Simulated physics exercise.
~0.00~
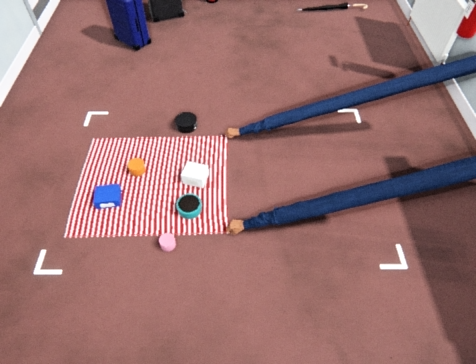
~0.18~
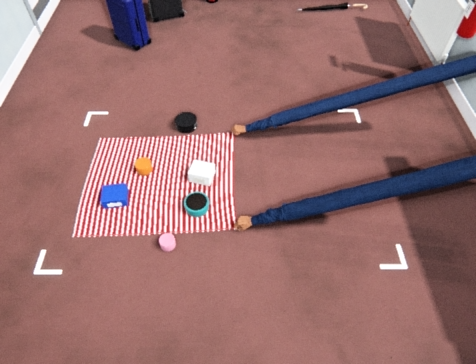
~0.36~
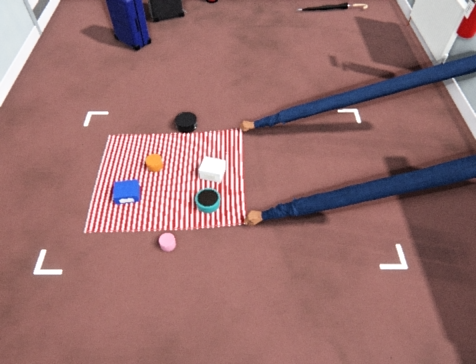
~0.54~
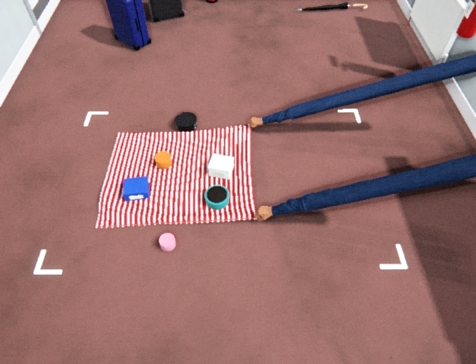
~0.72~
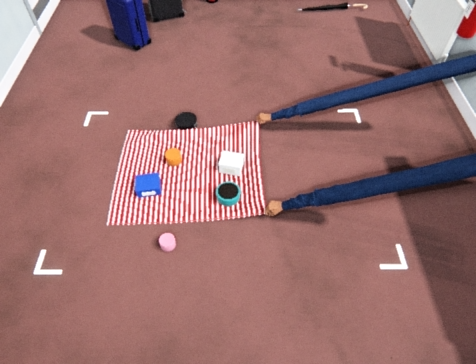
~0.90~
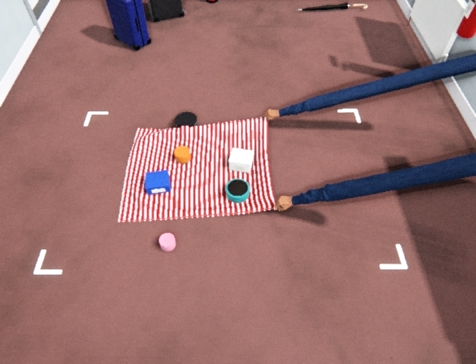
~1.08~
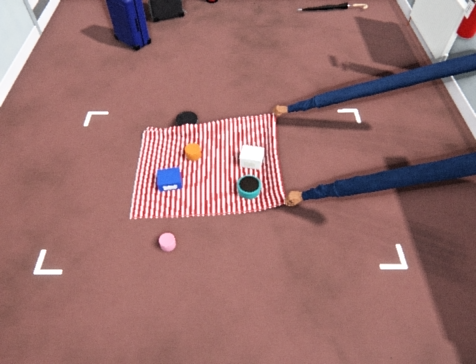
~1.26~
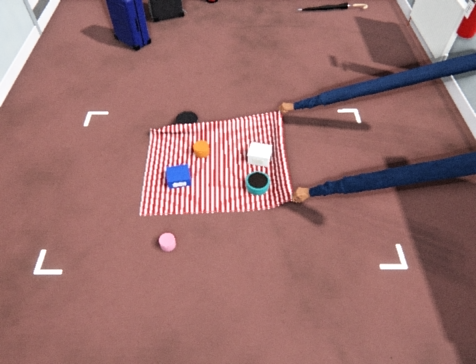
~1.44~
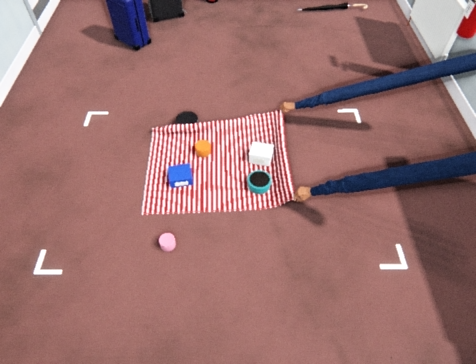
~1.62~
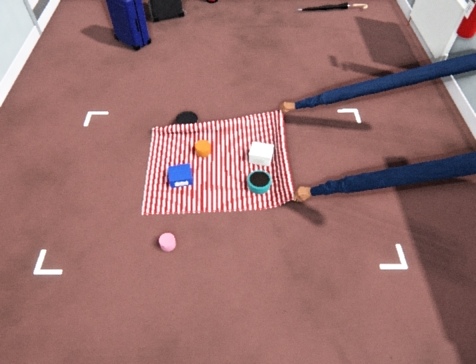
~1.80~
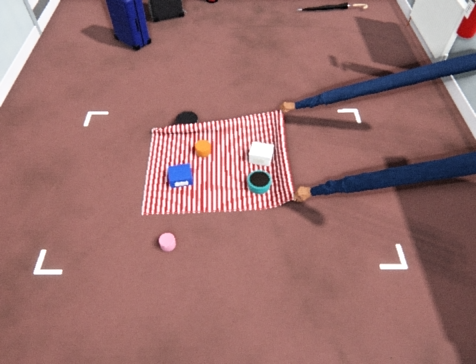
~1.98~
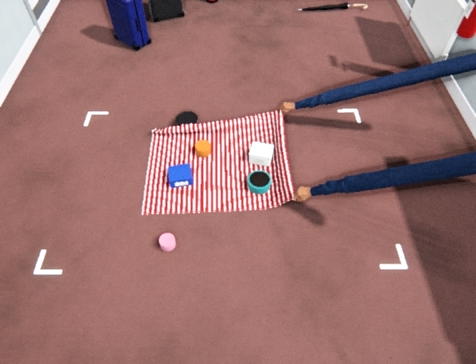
The clip opens on a reddish-brown floor where a red-and-white striped cloth lies with a blue box, an orange tub, a white box and a teal pot on it. A black round object sits by its far edge and a pink tub rests just off its near edge. Two hands in blue sleeves, reaching in from the right, grip the cloth's right corners and draw it steadily right and slightly away. The four items ride along with it, while the black and pink ones stay put. Finally the cloth stops, its load still aboard, hands still at its corners.
